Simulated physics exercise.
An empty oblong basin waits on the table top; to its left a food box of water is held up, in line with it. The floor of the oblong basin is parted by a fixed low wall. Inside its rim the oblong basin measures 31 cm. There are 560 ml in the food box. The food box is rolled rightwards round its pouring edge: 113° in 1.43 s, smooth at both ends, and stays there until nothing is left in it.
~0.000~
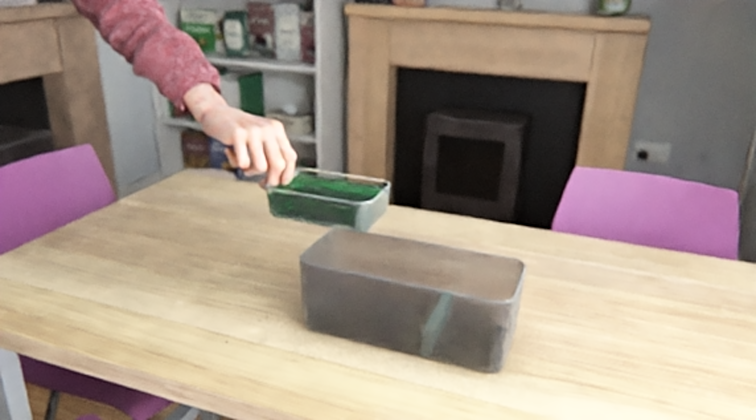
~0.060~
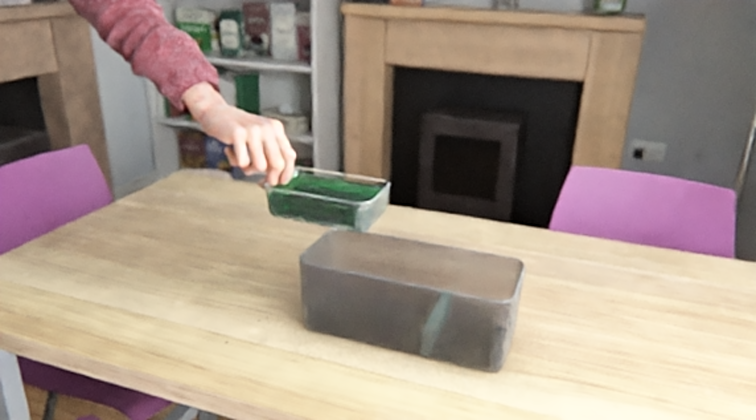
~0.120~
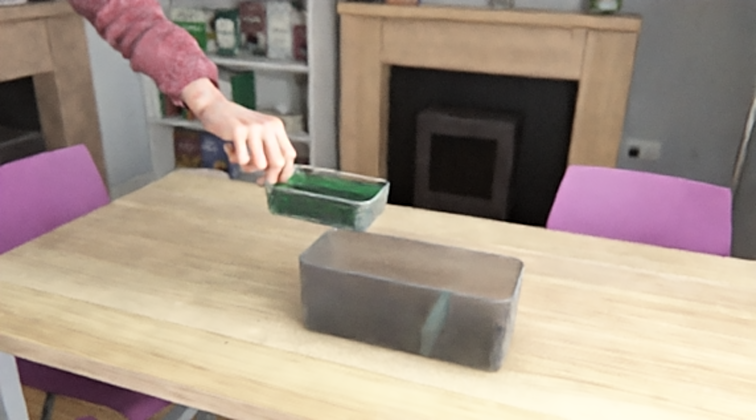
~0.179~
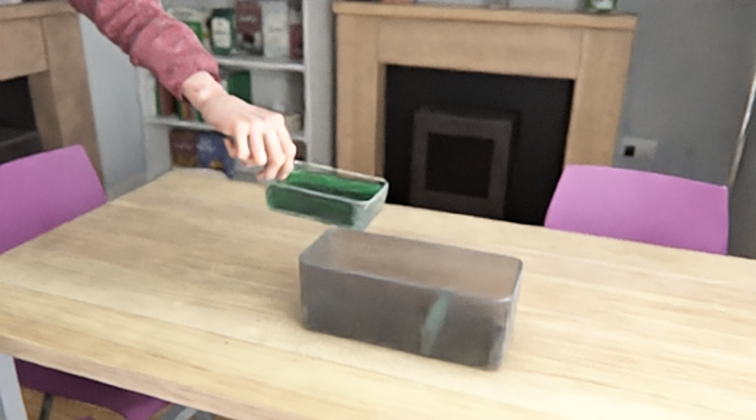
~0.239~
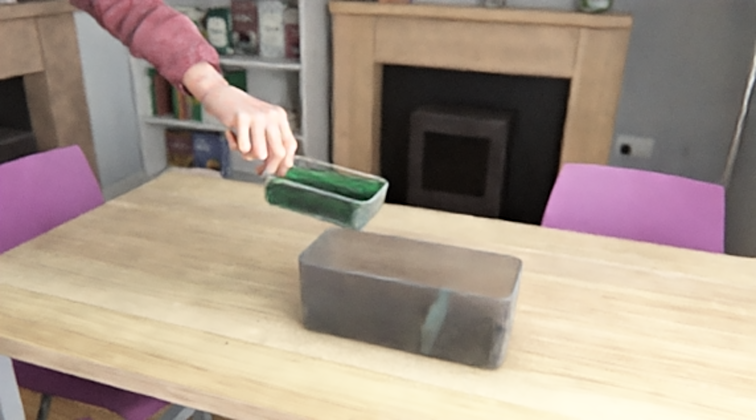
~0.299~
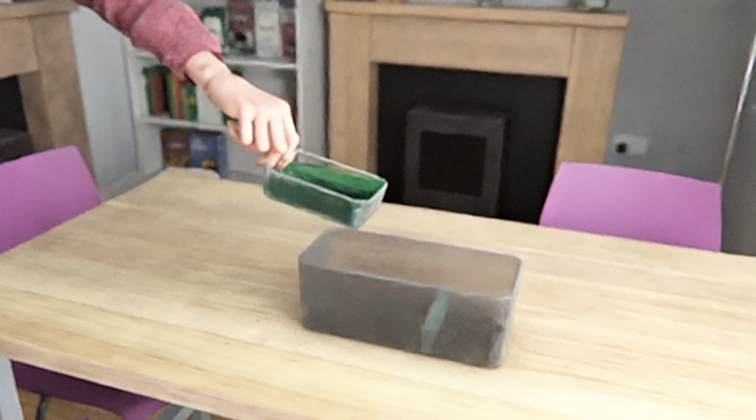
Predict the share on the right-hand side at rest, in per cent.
Roughly 53 per cent is past the wall.
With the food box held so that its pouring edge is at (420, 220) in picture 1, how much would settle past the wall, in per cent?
Then about 80 per cent.
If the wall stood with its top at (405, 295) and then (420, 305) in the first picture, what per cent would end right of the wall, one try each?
First 85, then 70 per cent.
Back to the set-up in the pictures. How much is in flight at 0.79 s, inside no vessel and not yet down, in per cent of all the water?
Near 42 in a hundred.
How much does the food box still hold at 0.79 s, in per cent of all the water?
About 16 per cent.
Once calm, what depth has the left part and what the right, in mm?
Some 10 mm on the left and 24 mm on the right.
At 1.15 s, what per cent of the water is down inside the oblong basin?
Near 86 in a hundred.
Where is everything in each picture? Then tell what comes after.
Tilt 0°; pouring edge (381, 194); surface from (283, 181) to (380, 196); the oblong basin's rim runs from (316, 244) to (520, 282); the wall's top is at (438, 310), in the first picture.
Tilt 0°; pouring edge (381, 194); surface from (282, 181) to (380, 196), in the second picture.
Tilt 2°; pouring edge (380, 194); surface from (281, 179) to (380, 195), in the third picture.
Tilt 4°; pouring edge (380, 194); surface from (280, 177) to (379, 193), in the fourth picture.
Tilt 8°; pouring edge (379, 194); surface from (279, 173) to (379, 191), in the fifth picture.
Tilt 12°; pouring edge (379, 194); surface from (279, 169) to (381, 189); 1 per cent is over the edge, in the sixth picture.
By 0.79 s the tilt is 66° and 17 per cent is still to pour, 18 is left of the wall and 21 right of it.
By 1.15 s the tilt is 102° and 2 per cent is still to pour, 34 is left of the wall and 53 right of it.
By 1.52 s the tilt is 113° and 0 per cent is still to pour, 39 is left of the wall and 53 right of it.
By 1.93 s the tilt is 113° and 0 per cent is still to pour, 39 is left of the wall and 53 right of it.
At rest 39 per cent lies left of the wall, 53 right of it and 8 outside.
